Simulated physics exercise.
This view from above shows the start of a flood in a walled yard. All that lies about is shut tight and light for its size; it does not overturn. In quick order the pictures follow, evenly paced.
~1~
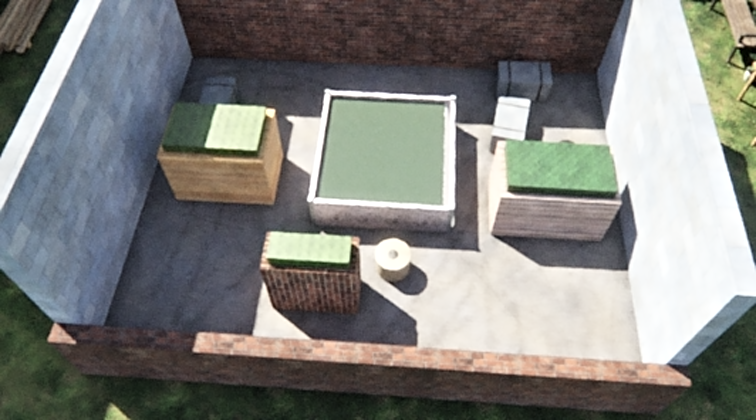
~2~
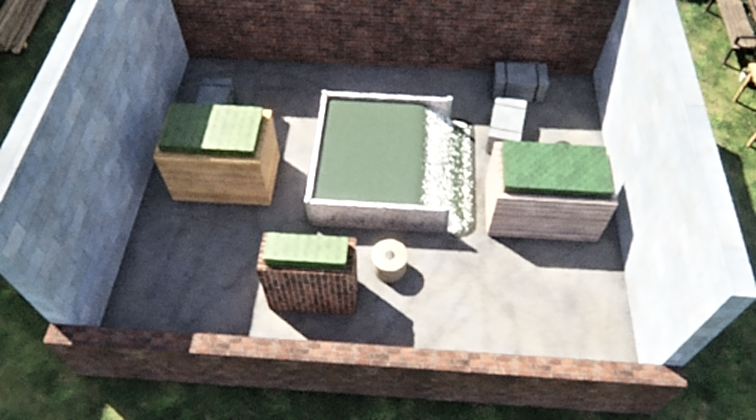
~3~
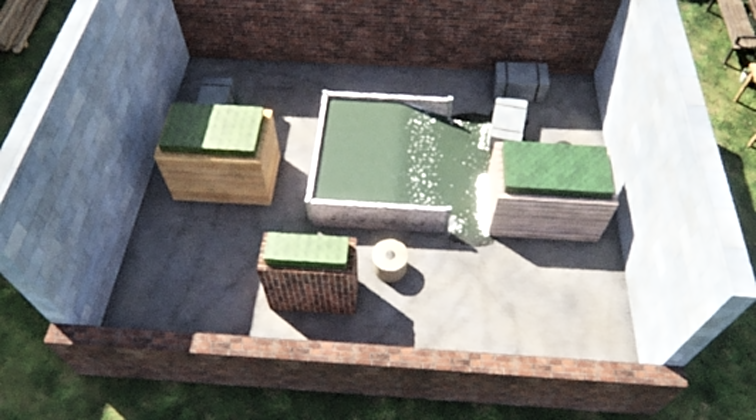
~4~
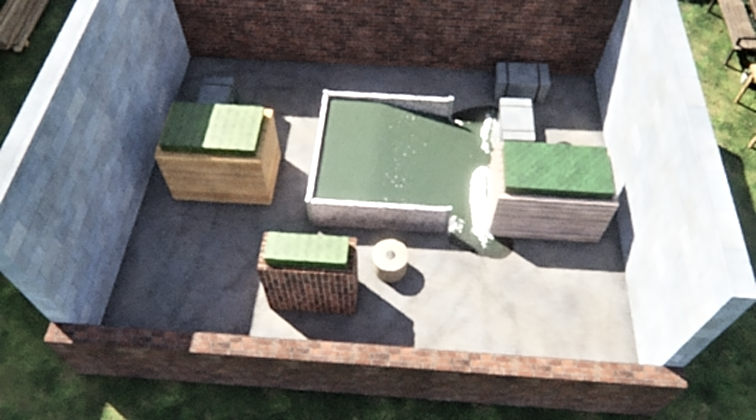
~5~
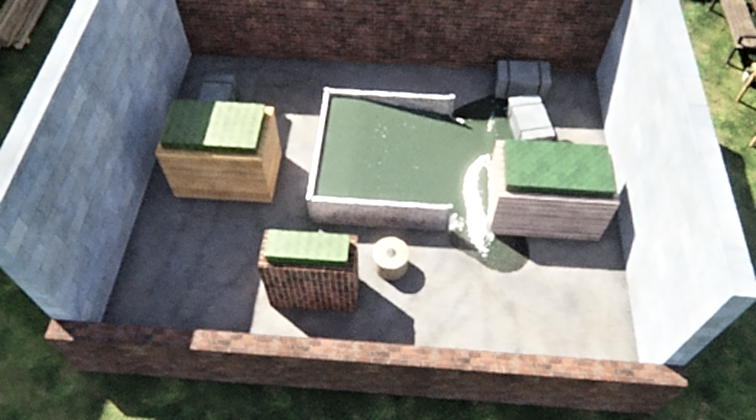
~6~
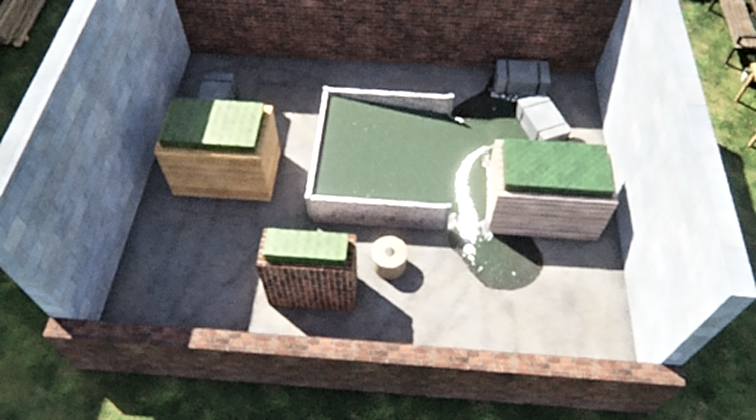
Green water pours from the open right side of a raised tank and nudges grey boxes.
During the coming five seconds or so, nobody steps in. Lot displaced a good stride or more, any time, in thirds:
I expect the share pushed well aside to be a third to two thirds.
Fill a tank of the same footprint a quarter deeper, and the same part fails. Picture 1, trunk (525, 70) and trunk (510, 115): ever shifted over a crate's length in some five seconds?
Lab note, in order: Reached that mark / reached that mark.
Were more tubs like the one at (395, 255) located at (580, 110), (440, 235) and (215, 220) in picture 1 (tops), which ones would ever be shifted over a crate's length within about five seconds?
One after the other: Yes, not that far, no.
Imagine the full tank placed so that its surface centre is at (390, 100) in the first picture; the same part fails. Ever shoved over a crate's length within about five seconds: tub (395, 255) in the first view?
Came up short.
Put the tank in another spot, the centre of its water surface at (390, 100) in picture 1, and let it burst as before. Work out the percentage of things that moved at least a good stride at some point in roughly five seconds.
I'd put it at around 60 per cent.
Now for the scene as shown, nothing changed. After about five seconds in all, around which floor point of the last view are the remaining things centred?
Roughly (377, 133).
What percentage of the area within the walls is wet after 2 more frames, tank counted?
Near 30 %.
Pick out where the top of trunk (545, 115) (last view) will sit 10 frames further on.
(587, 62), roughly.
A moment on, 2 of 5 are well off their spots; 0 afloat.
Next, 2 of 5 are well off their spots; 2 afloat.
Later, 3 of 5 are well off their spots; 3 afloat.
In the end, 3 of 5 are well off their spots, and 3 have been at some point; 2 afloat.
